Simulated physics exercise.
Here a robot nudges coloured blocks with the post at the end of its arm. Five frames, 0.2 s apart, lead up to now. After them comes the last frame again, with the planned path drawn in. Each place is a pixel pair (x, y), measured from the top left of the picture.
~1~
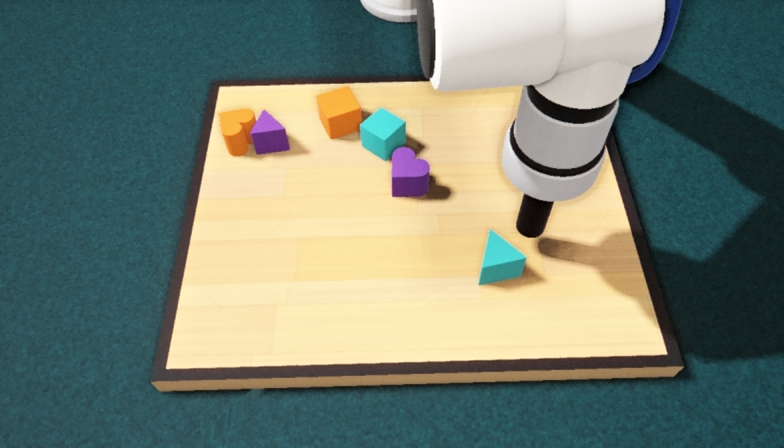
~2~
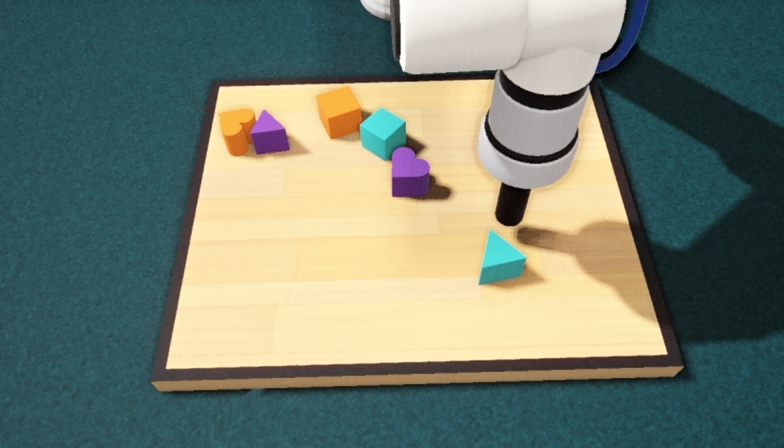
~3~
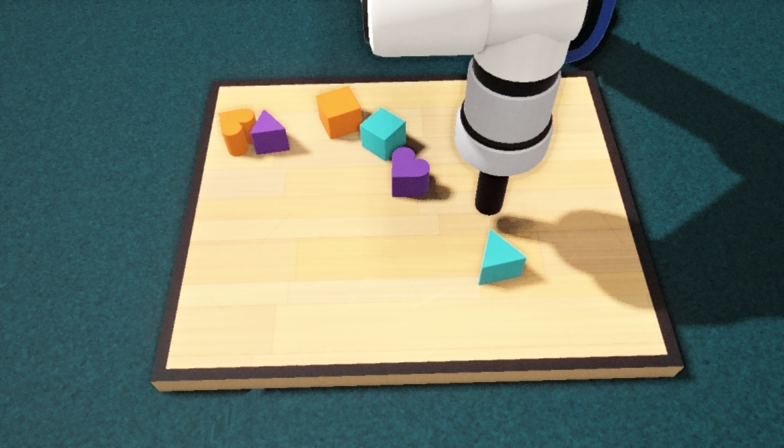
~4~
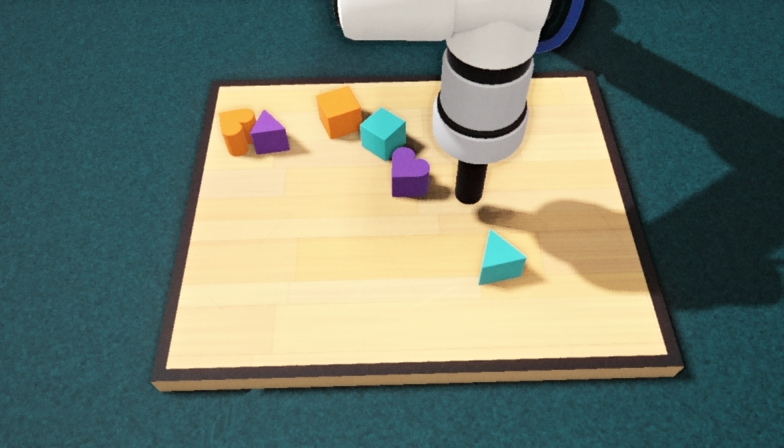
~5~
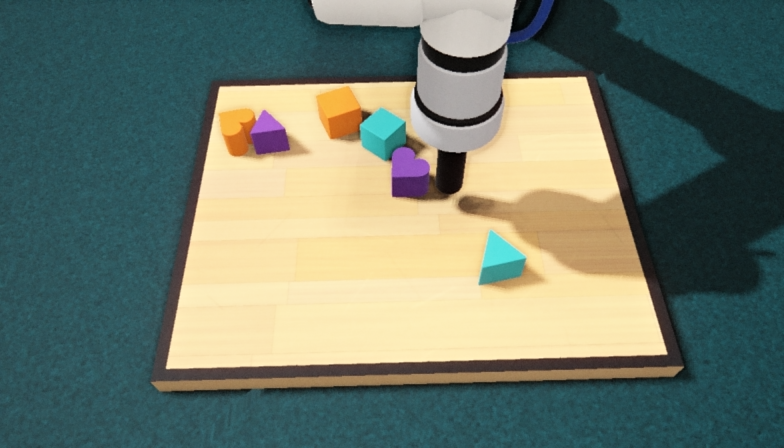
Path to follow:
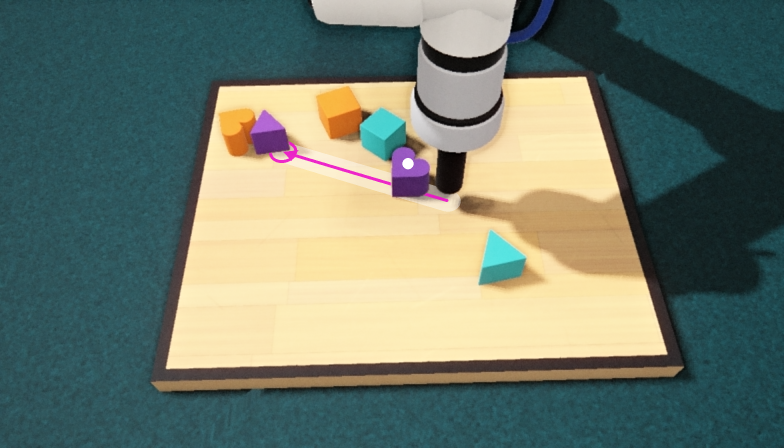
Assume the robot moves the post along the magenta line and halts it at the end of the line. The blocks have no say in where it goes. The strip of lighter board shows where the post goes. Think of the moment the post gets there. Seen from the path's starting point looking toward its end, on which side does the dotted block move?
It moves over to the right.
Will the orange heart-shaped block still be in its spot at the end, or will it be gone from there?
The orange heart-shaped block is moved.
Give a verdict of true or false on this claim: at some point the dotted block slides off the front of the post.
The statement is correct.
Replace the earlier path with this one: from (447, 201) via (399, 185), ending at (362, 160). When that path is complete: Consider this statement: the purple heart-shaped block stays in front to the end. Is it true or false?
The claim holds.
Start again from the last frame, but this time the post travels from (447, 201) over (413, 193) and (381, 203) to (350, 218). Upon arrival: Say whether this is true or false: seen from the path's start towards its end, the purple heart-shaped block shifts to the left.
False.
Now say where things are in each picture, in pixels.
In the first frame, post's lower end (530, 228); orange heart-shaped block (235, 120); purple three-sided block (266, 123); turquoise square block (383, 123); purple heart-shaped block (408, 164).
In the second frame, post (509, 217); blocks still.
In the third frame, post (488, 206); blocks still.
In the fourth frame, post (468, 195); blocks still.
In the fifth frame, post (449, 185); orange heart-shaped block (235, 120); purple three-sided block (266, 123); turquoise square block (383, 123); purple heart-shaped block (408, 164).
Drawn move, in a line from (447, 201) to (283, 152); the dot is on the purple heart-shaped block.
On the path given first. One third of the way, post (389, 168); turquoise square block (375, 118), turned 35° clockwise; purple heart-shaped block (360, 148).
Two thirds of the way, post (333, 151); turquoise square block (375, 118), turned 35° clockwise; purple heart-shaped block (310, 127), turned 30° clockwise.
At the end, post (279, 136); orange heart-shaped block (226, 117), turned 30° anticlockwise; purple three-sided block (253, 112), turned 15° anticlockwise; turquoise square block (375, 118), turned 35° clockwise; purple heart-shaped block (288, 106), turned 80° clockwise.
